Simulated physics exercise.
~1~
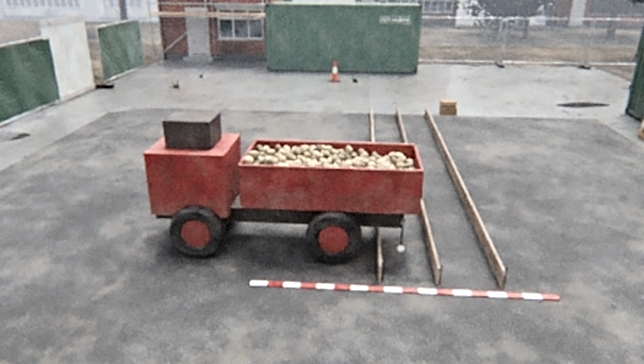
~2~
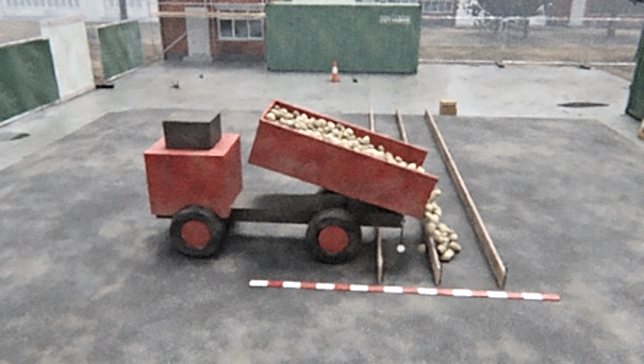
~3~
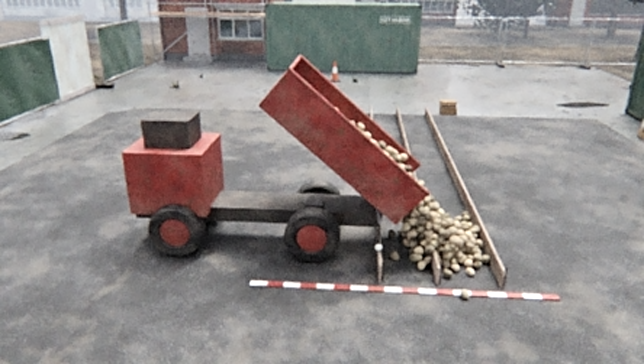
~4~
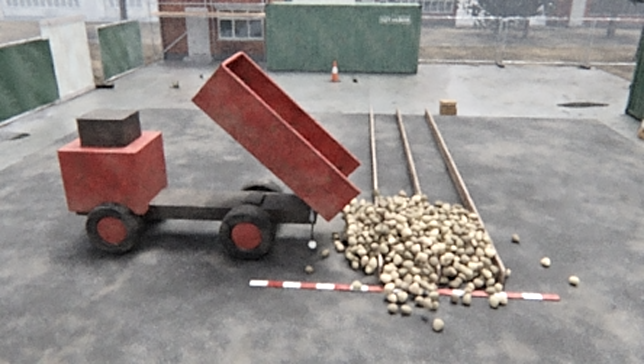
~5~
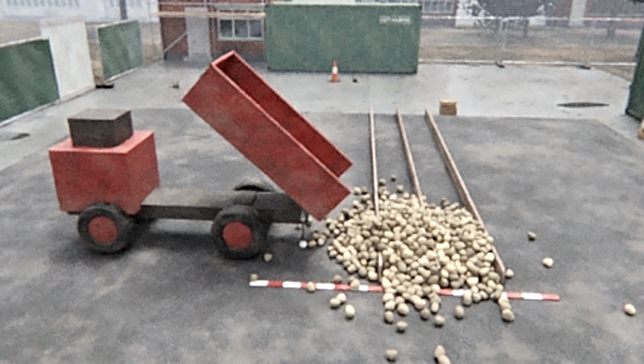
The clip shows a red truck-like machine with a bed full of rounded stones, which tips up and pours them across long boards on the ground as the machine draws left, ending with the bed raised and empty beside a broad, scattered heap partly covering a striped staff.
